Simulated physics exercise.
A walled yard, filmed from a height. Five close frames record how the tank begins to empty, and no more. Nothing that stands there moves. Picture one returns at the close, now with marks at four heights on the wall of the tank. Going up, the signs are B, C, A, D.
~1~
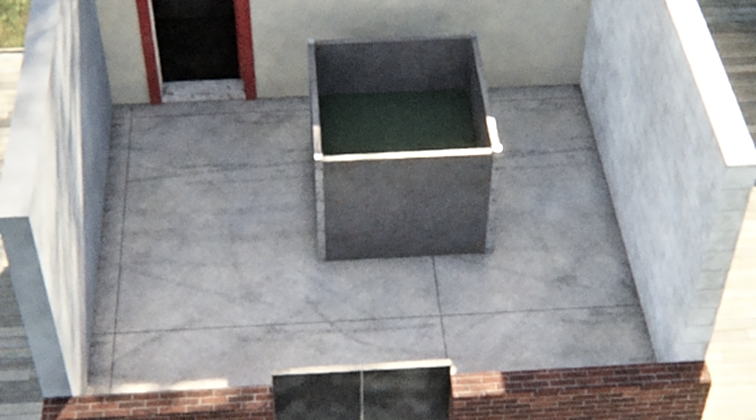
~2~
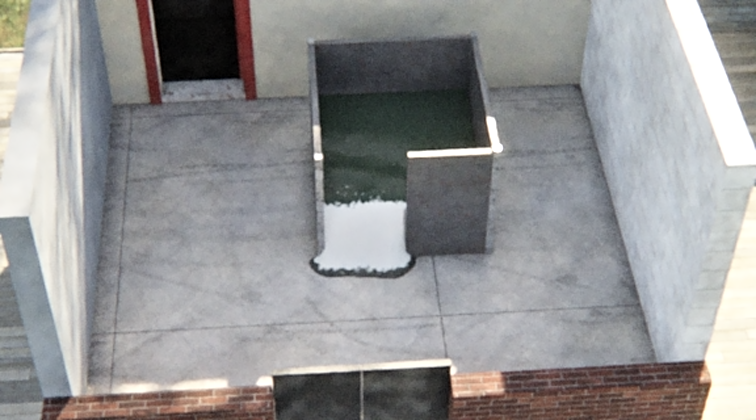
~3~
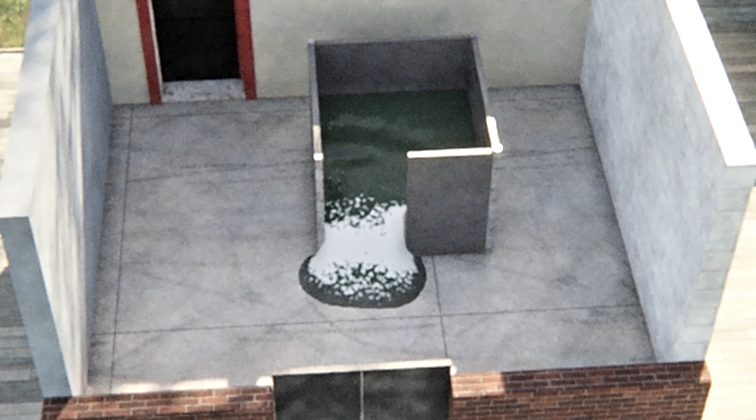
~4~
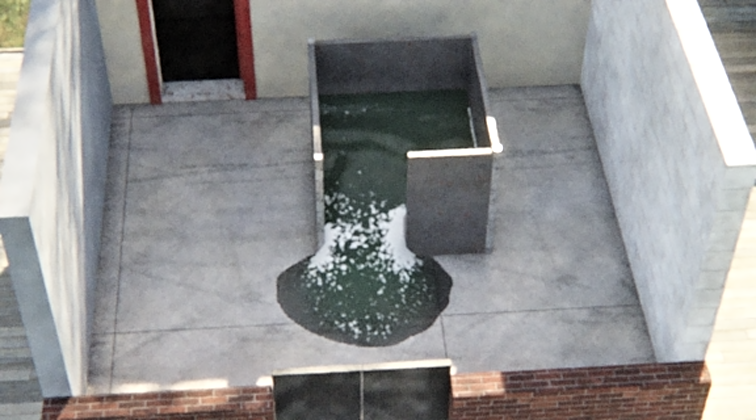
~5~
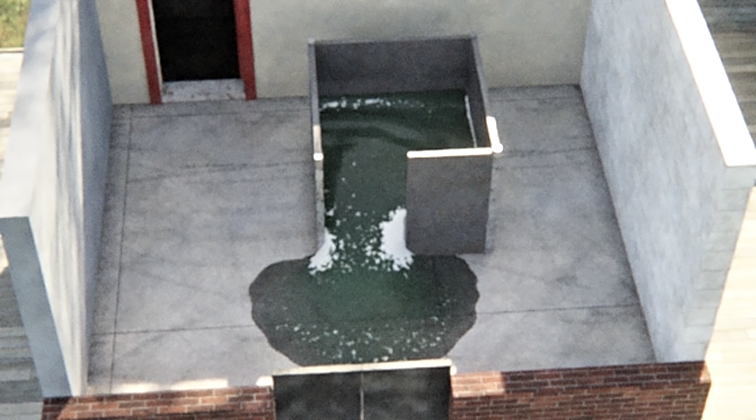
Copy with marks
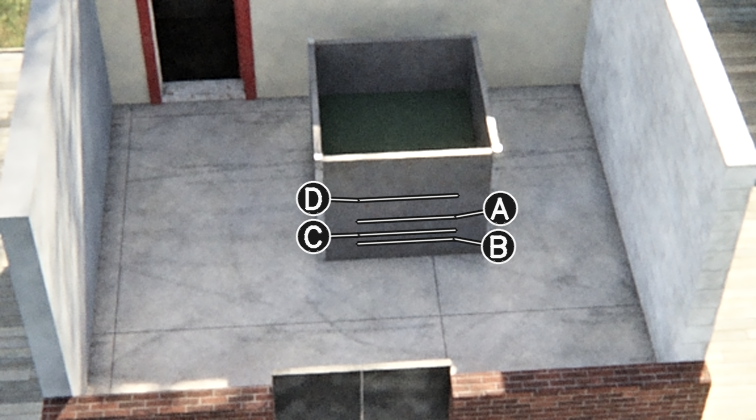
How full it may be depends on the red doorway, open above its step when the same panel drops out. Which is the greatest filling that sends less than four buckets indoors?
Take A.
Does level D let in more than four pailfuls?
Yes, it does.
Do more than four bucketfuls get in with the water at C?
No.
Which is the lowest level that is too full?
That is level D.
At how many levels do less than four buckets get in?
Three.
In white, A at (407, 219); B at (406, 241); C at (406, 232); D at (407, 197); from the bottom up B, C, A, D.
For level A, a splash gets over, under a bucket.
For level B, nothing gets over.
For level C, nothing gets over.
For level D, about 11 bucketfuls get in.
